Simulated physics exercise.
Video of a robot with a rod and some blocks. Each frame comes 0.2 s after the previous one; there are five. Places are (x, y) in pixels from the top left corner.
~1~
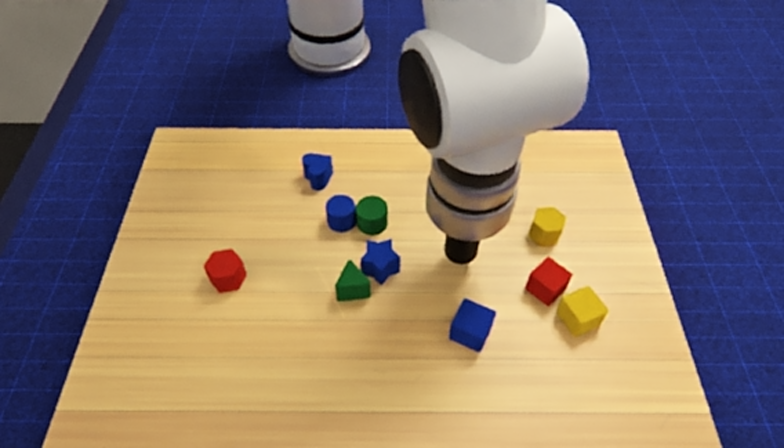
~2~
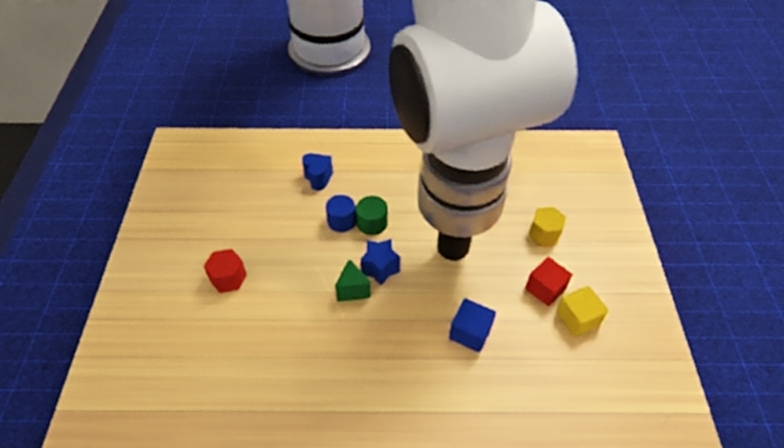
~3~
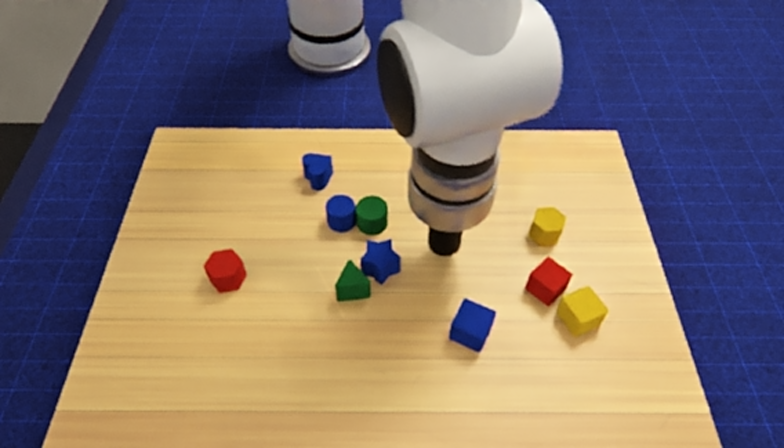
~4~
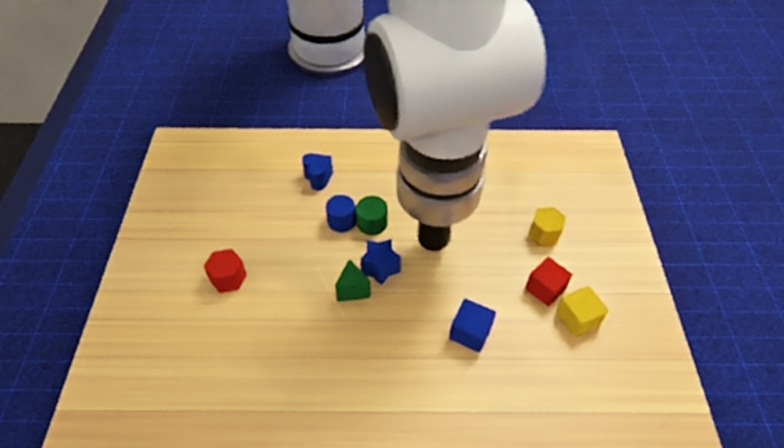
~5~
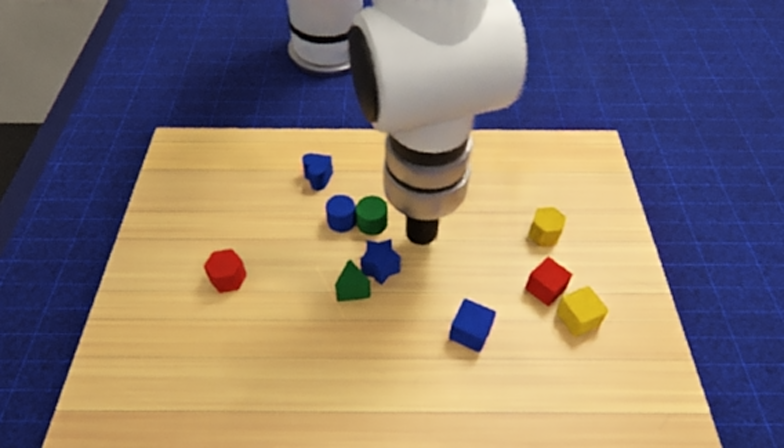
On a wooden board over a blue surface, a robot arm's dark rod moved a short way left and slightly back, nearing the blue star and green circle, while the colored blocks stayed still.
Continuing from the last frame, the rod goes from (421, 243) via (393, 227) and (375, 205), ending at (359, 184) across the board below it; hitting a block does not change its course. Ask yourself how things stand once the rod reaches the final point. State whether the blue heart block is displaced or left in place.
The block stays on its spot.
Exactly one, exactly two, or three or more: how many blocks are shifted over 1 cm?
Total: Two.
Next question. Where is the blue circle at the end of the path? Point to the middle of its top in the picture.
Its top centre lands on (316, 202).
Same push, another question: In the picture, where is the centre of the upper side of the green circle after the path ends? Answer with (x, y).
Around pixel (331, 181).
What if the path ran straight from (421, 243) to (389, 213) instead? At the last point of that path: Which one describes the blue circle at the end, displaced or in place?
Displaced, by a centimetre or more.
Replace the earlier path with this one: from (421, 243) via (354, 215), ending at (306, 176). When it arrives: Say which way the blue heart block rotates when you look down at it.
The block spins clockwise.
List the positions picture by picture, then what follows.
In the first frame, rod's lower end (461, 251); blue heart block (316, 162); blue circle (340, 205); green circle (372, 207).
In the second frame, rod (453, 247); blocks still.
In the third frame, rod (444, 243); blocks still.
In the fourth frame, rod (434, 238); blocks still.
In the fifth frame, rod (422, 232); blue heart block (316, 162); blue circle (340, 205); green circle (372, 207).
What follows on the original path. One third of the way, rod (393, 216); blue circle (332, 203); green circle (363, 201).
Two thirds of the way, rod (375, 194); blue circle (317, 202); green circle (343, 187).
At the end, rod (358, 173); blue heart block still; blue circle (316, 202); green circle (331, 181).
